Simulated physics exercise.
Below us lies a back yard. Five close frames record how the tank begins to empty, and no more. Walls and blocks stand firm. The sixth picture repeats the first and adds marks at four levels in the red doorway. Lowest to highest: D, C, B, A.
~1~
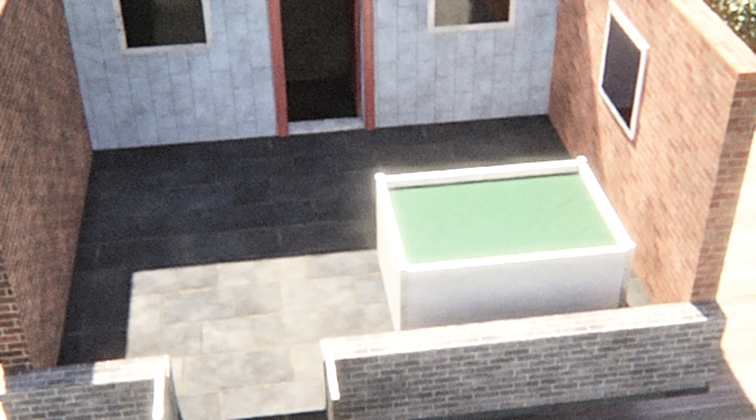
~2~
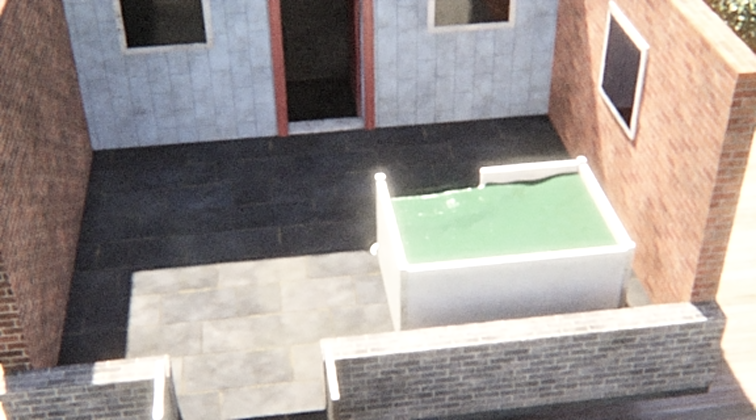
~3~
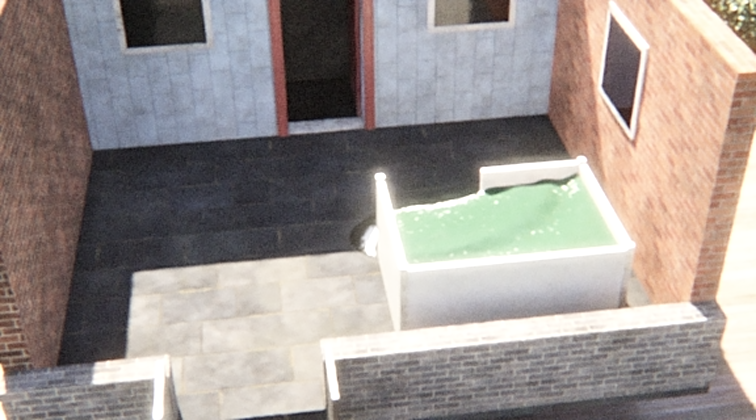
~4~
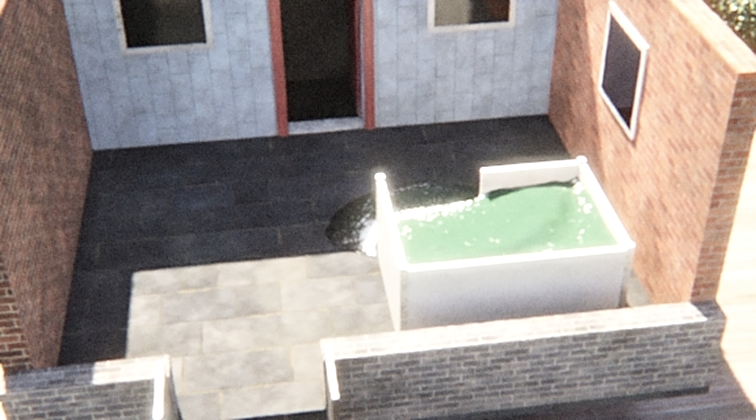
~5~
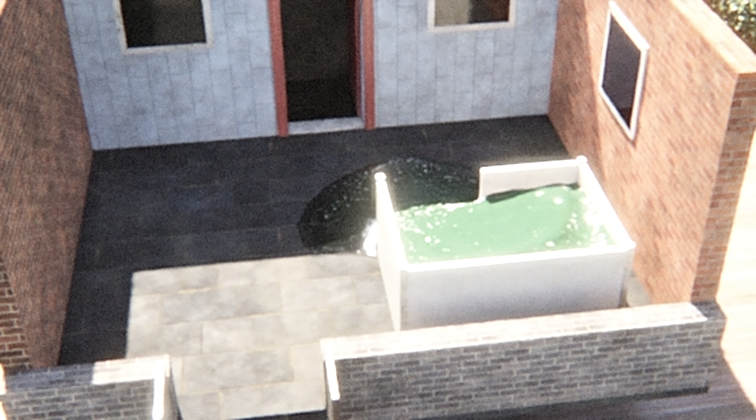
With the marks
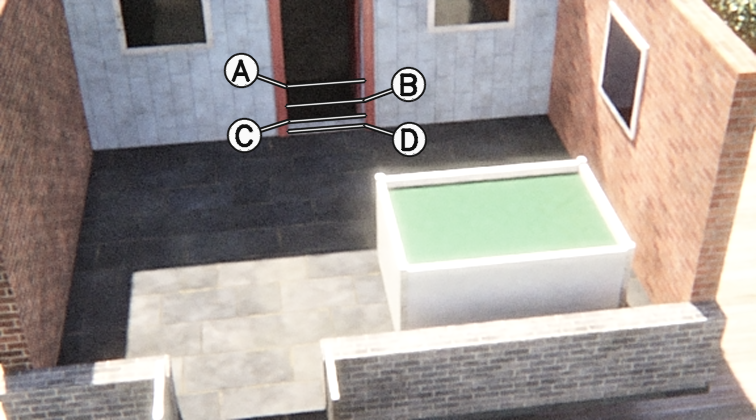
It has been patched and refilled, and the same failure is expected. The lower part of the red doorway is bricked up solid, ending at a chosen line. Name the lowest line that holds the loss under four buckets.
Take B.
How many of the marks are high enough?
Two of the four.
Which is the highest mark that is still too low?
C.
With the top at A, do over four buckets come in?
No.
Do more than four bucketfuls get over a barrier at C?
Yes.
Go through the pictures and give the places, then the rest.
Water in the tank at rest, its middle at (498, 219); foot of the red doorway at (327, 131); open gate at (245, 343), in the first frame.
Water covers 1 % of the ground, its front hidden from here, in the second frame.
Water covers 4 % of the ground, its front hidden from here, in the third frame.
In the fourth frame, 8 % of the ground under water, visible out to (349, 233).
In the fifth frame, 15 % of the ground under water, visible out to (394, 160).
In white, A at (325, 83); B at (326, 103); C at (326, 118); D at (327, 128); from the bottom up D, C, B, A.
If A is chosen, nothing gets over.
If B is chosen, a splash gets over, under a bucket.
If C is chosen, about 12 bucketfuls get in.
If D is chosen, dozens of bucketfuls pour in.
